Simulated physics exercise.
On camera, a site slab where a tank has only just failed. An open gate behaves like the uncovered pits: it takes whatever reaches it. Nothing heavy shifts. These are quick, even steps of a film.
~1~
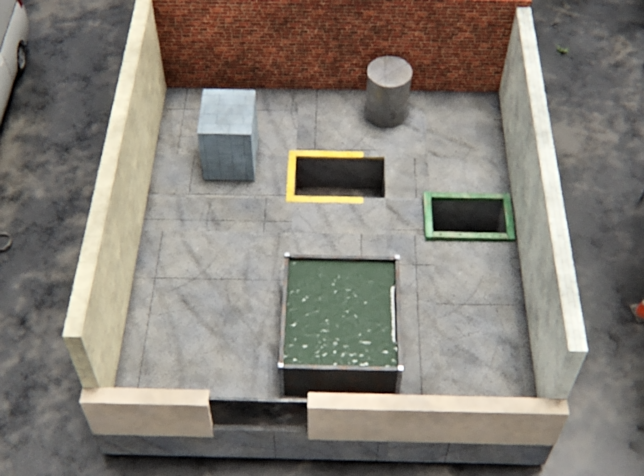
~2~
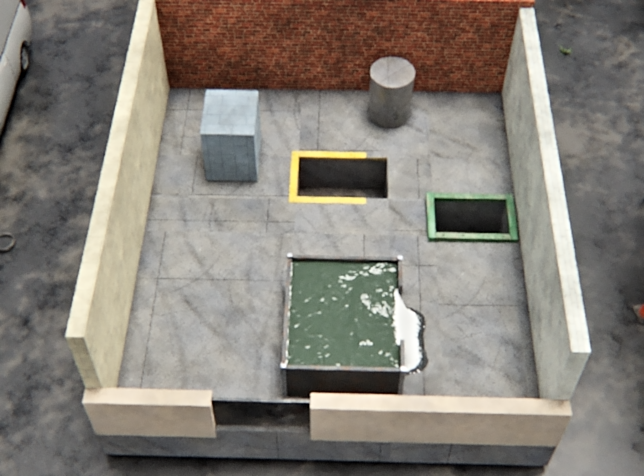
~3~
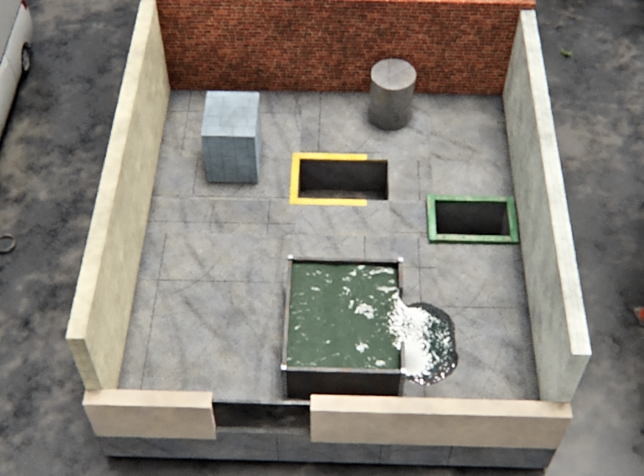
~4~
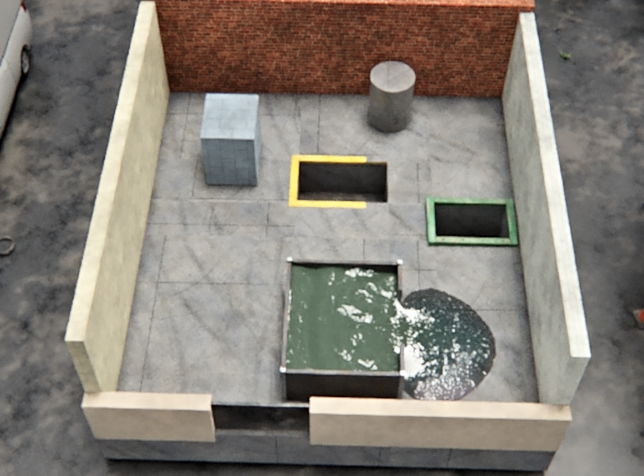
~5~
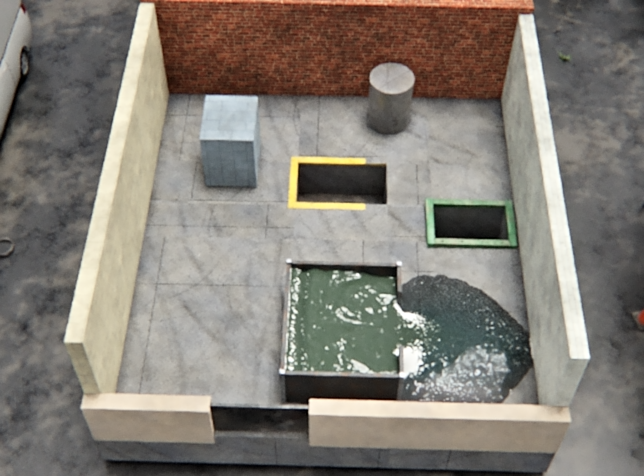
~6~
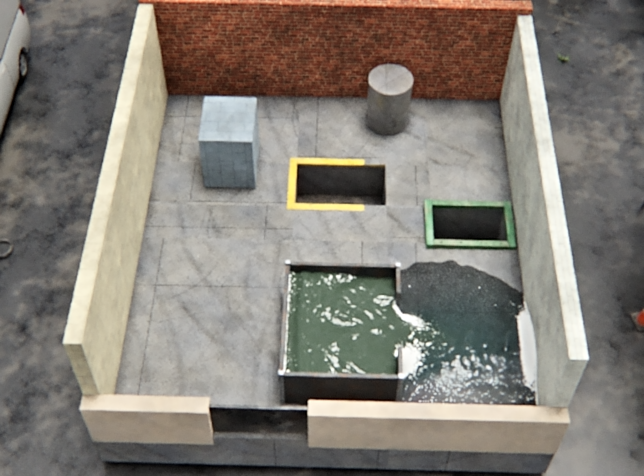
A square tank of dark green water stands near the front of a grey paved slab, seen from high above, with cream side walls and a red brick wall behind. A pale block, a grey cylinder, a yellow-edged pit and a green-framed pit lie beyond it. Water gushes from the tank's right side, foaming white, and spreads across the paving to the right wall, while the tank's level drops slightly.
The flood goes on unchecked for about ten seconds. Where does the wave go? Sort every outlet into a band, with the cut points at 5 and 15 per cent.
Final shares: The gate under 5 %; the green pit over 15 %; the yellow pit under 5 %.
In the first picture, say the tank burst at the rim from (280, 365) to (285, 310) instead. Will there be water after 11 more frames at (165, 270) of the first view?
My call: Swamped.
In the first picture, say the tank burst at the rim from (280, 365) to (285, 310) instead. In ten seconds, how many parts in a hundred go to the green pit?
Green takes 0 in a hundred.
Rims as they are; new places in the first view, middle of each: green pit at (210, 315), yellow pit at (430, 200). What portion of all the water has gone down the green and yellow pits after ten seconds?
Green share 0%, yellow share 40%.
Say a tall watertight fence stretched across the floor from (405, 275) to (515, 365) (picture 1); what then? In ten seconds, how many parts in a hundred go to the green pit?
Share for green - 4 in a hundred.
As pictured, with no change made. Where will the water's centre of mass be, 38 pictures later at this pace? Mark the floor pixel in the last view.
Around pixel (376, 321) of the last picture.
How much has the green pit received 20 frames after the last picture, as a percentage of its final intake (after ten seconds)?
Around 50 percent.
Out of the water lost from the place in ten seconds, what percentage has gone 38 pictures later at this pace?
It should be close to 80 percent by then.
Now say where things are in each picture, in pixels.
In the first frame, the water tank at (341, 313) is whole and still.
In the second frame, water pours out at (397, 331) and has run to (418, 316).
In the third frame, water pours out at (397, 335) and has run to (451, 365).
In the fourth frame, water pours out at (397, 338) and has run to (487, 335).
In the fifth frame, the front is at (529, 340), out from the gap at (396, 339).
In the sixth frame, the front is at (523, 300), out from the gap at (395, 340).
A moment on, water covers 15 % of the floor; the gate 0 %, the green pit 0 %, the yellow pit 0 %.
Next, water covers 20 % of the floor; the gate 0 %, the green pit 4 %, the yellow pit 0 %.
Then, water covers 35 % of the floor; the gate 0 %, the green pit 10 %, the yellow pit 0 %.
Later, water covers 60 % of the floor; the gate 0 %, the green pit 19 %, the yellow pit 1 %.
In the end, water covers 75 % of the floor; the gate 0 %, the green pit 21 %, the yellow pit 3 %.
